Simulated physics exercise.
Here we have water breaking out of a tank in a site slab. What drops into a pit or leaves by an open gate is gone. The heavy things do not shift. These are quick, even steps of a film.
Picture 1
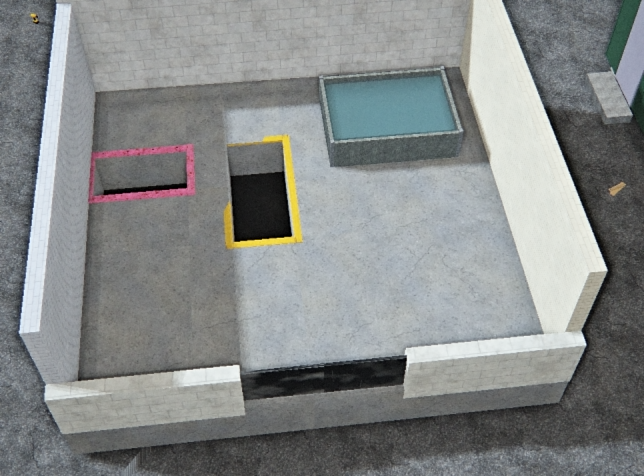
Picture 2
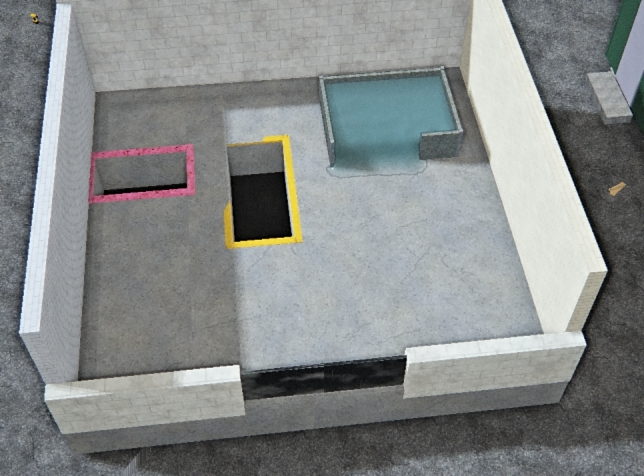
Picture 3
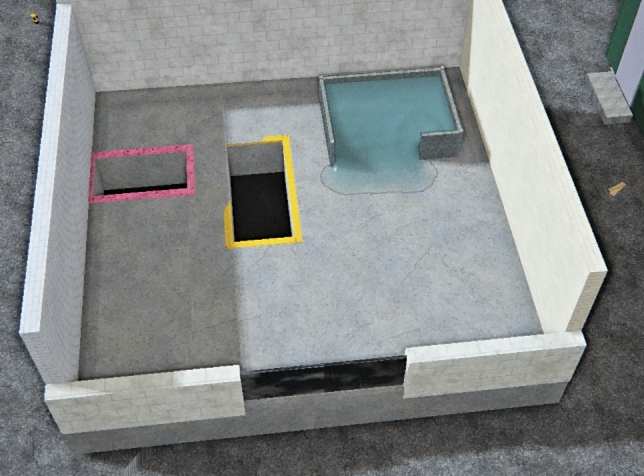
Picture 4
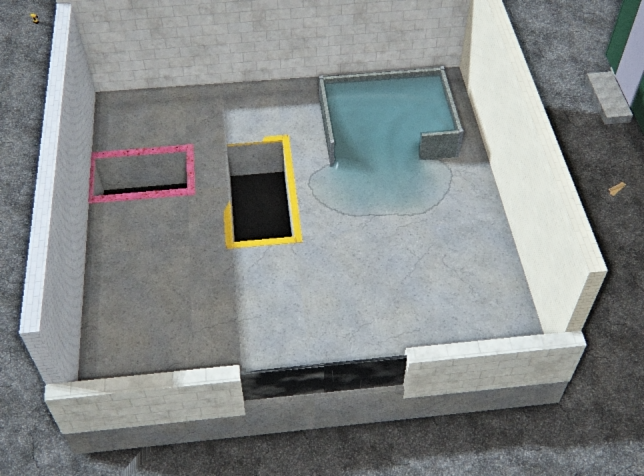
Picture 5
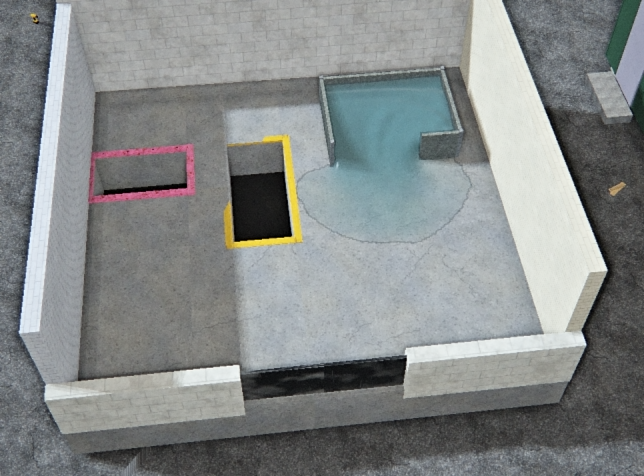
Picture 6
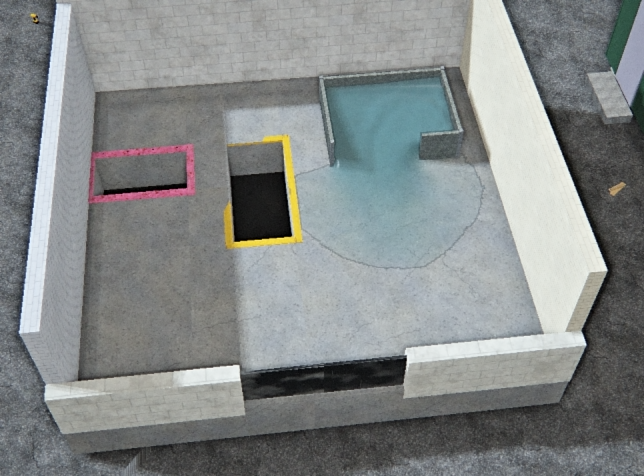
Water pouring out of a gap in a tank's near wall and spreading across a pale slab beside a yellow-edged pit.
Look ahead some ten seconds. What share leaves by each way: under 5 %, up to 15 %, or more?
The gate takes under 5 %; the pink pit takes under 5 %; the yellow pit takes between 5 and 15 %.
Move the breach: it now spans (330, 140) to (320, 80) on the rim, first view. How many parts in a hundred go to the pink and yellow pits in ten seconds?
Parts in a hundred: Pink 14, yellow 60.
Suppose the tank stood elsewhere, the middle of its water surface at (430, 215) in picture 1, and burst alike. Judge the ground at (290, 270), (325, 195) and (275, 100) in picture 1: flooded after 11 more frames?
In that order: Not flooded, clear, clear.
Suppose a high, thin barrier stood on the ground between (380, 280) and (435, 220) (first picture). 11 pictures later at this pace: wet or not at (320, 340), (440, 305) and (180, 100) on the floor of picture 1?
One after the other: Wet, dry, free of water.
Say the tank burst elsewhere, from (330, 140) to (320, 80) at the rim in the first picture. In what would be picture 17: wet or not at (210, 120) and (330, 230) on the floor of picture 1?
In turn: Wet, not flooded.
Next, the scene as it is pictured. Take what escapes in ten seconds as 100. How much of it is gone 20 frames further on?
Roughly 45 per cent.
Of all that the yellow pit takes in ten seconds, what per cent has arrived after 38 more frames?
Close to 55 %.
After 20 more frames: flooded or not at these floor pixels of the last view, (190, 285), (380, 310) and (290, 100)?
In that order: Clear, flooded, not flooded.
A moment on, water covers 30 % of the floor; the gate 0 %, the pink pit 0 %, the yellow pit 1 %.
Next, water covers 40 % of the floor; the gate 0 %, the pink pit 0 %, the yellow pit 3 %.
Then, water covers 45 % of the floor; the gate 0 %, the pink pit 0 %, the yellow pit 5 %.
Later, water covers 60 % of the floor; the gate 0 %, the pink pit 0 %, the yellow pit 6 %.
In the end, water covers 75 % of the floor; the gate 0 %, the pink pit 0 %, the yellow pit 11 %.
